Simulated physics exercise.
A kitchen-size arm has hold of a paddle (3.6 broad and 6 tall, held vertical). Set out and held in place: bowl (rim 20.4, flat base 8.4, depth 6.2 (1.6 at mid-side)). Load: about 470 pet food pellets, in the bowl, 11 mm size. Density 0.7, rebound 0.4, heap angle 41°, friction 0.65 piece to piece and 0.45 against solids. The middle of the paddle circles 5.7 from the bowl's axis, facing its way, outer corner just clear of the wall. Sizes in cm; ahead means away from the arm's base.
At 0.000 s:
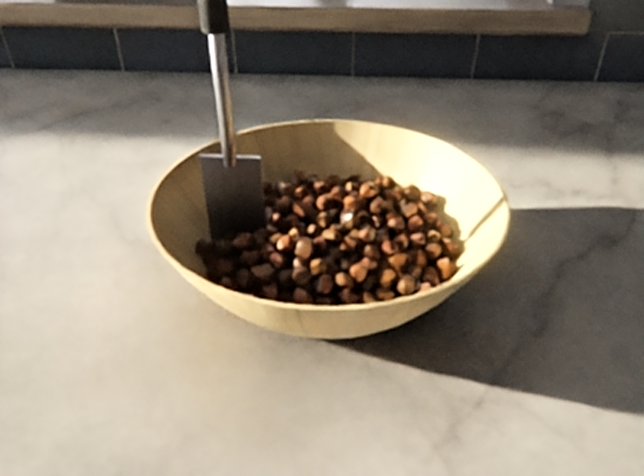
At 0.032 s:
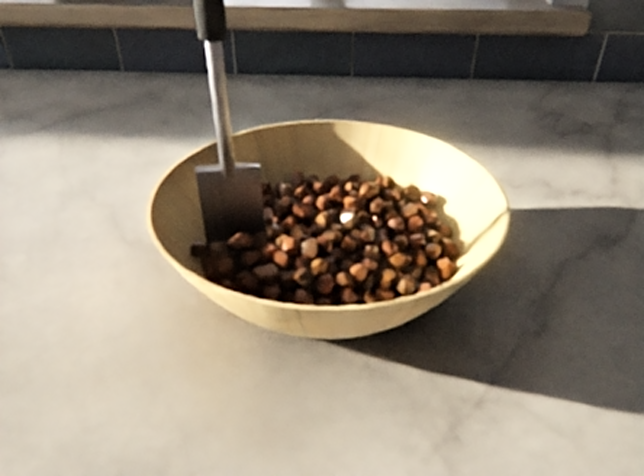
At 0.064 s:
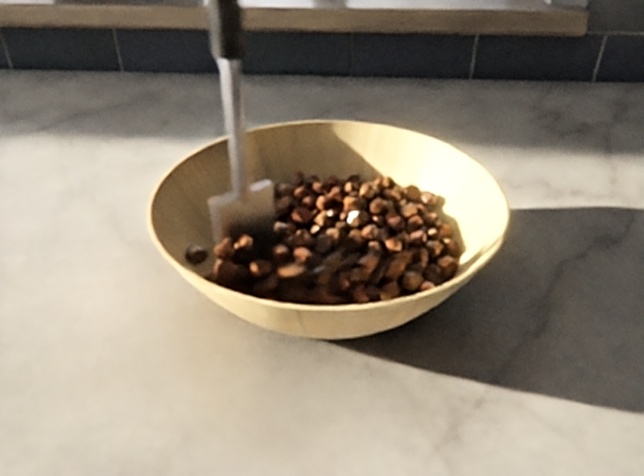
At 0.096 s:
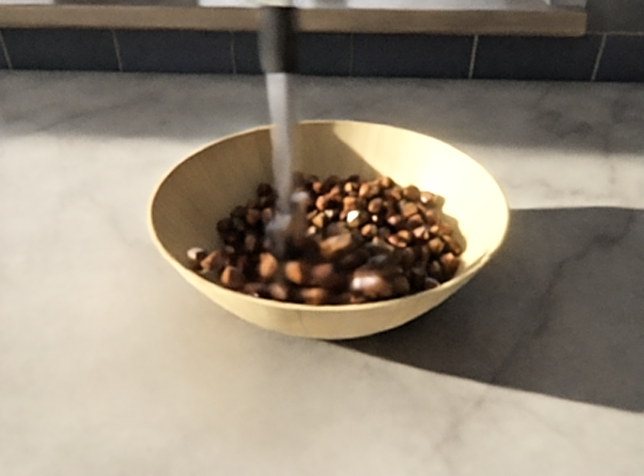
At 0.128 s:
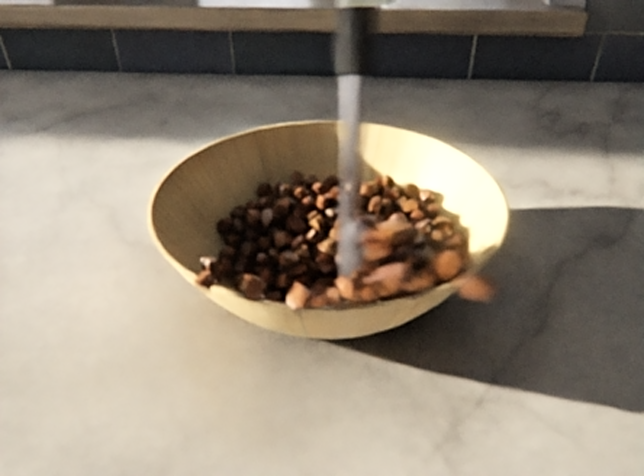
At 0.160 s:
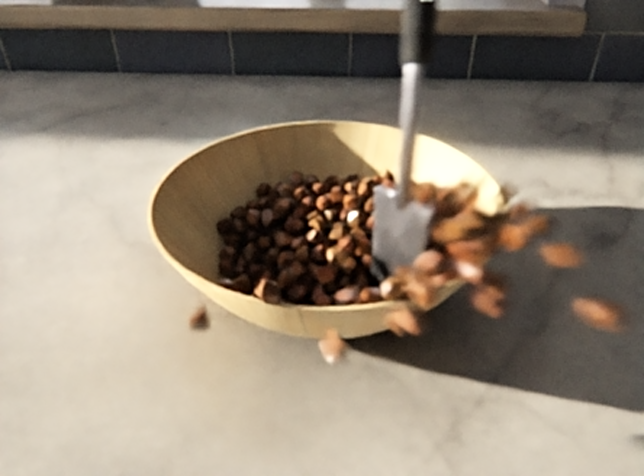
Brown pellets flying over the right rim of a pale bowl as an upright paddle sweeps through the heap from the left.
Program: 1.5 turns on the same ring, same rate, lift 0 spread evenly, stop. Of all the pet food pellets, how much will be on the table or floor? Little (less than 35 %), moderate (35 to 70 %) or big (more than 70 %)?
Share on the table or floor: Moderate (35 to 70 %).
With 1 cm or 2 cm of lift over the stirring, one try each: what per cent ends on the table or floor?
Some 35 and 25 per cent.
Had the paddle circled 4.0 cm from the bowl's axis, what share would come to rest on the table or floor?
Then about 30 per cent.
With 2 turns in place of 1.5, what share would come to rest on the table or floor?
Then about 50 per cent.
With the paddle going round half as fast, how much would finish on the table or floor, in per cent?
In that case some 20 per cent.
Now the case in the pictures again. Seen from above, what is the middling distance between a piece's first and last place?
Roughly 12 cm.
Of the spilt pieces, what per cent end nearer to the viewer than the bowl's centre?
Some 40 per cent.
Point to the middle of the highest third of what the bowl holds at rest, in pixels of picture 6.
Near (377, 214).
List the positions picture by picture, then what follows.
Paddle neck at (227, 132), 0° round; upper third of the load around (326, 233), from x 205 to 450, top at y 180; 472 in the bowl, in the first picture.
Paddle neck at (225, 142), 13° round; upper third of the load around (325, 235), from x 200 to 450, top at y 180, in the second picture.
Paddle neck at (241, 166), 43° round; upper third of the load around (328, 244), from x 195 to 450, top at y 180, in the third picture.
Paddle neck at (288, 183), 74° round; upper third of the load around (341, 247), from x 200 to 450, top at y 180, in the fourth picture.
Paddle neck at (352, 186), 105° round; upper third of the load around (378, 244), from x 205 to 475, top at y 180; 467 in the bowl, 5 in flight or on the tool, in the fifth picture.
Paddle neck at (406, 172), 136° round; upper third of the load around (422, 225), from x 200 to 600, top at y 180; 456 in the bowl, 16 in flight or on the tool, in the sixth picture.
After 0.32 s, 290° round, highest piece 13 above the table; 378 in the bowl, 26 on the table or floor, 68 in flight or on the tool.
After 0.48 s, 84° round, highest piece 13 above the table; 315 in the bowl, 110 on the table or floor, 47 in flight or on the tool.
After 0.76 s, 180° round, highest piece 6 above the table; 271 in the bowl, 201 on the table or floor.
After 1.46 s, 180° round, highest piece 6 above the table; 271 in the bowl, 201 on the table or floor.
At rest, 271 in the bowl, 201 on the table or floor. That is 43 % on the table or floor.
